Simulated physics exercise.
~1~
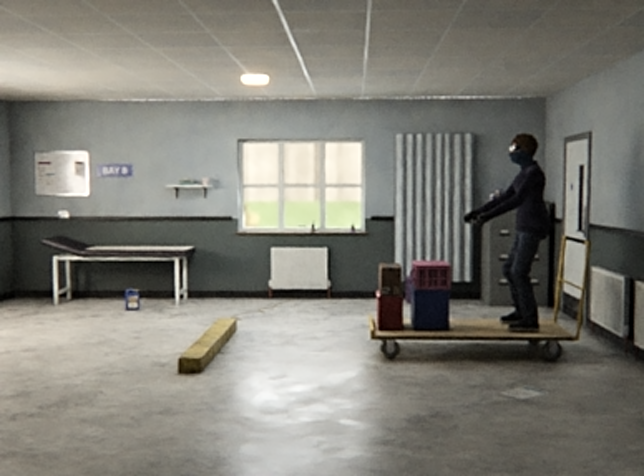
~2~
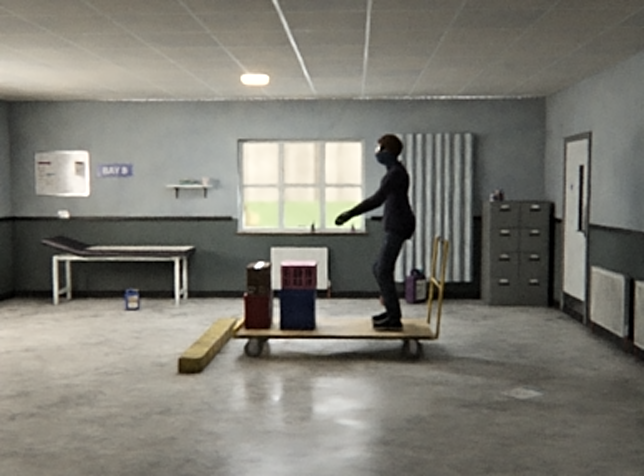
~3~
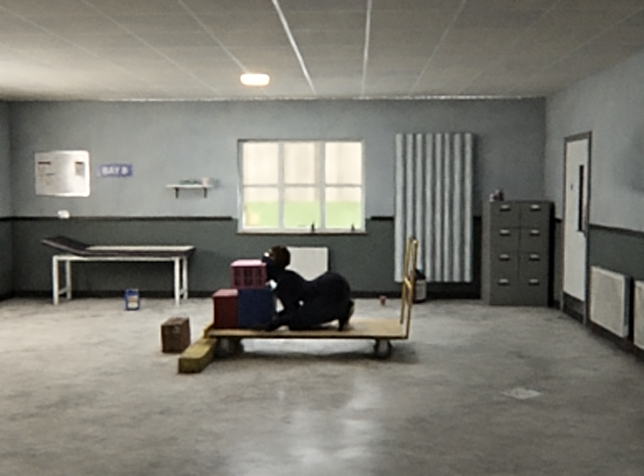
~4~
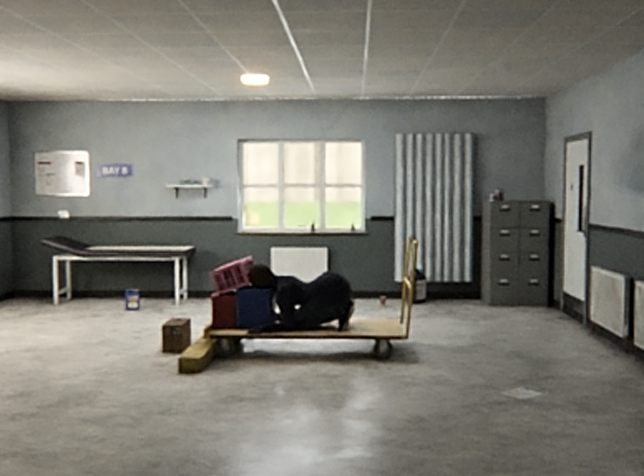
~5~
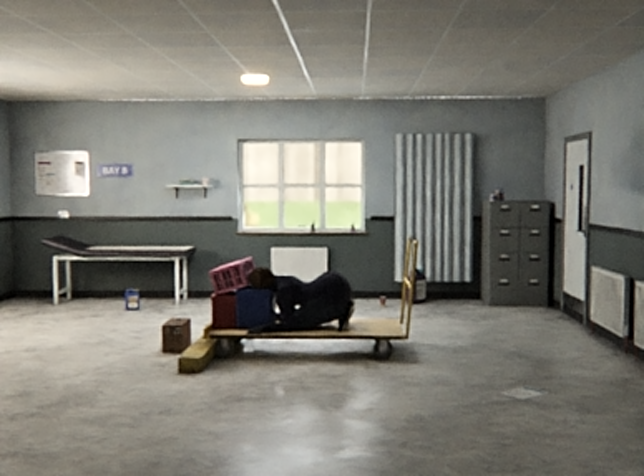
We see a dark figure standing on a platform trolley loaded with boxes and crates as it rolls left to a yellow kerb. The figure pitches forward onto the load, a brown box lands upside down on the floor beyond, and the pink crate tilts, resting atop the others.
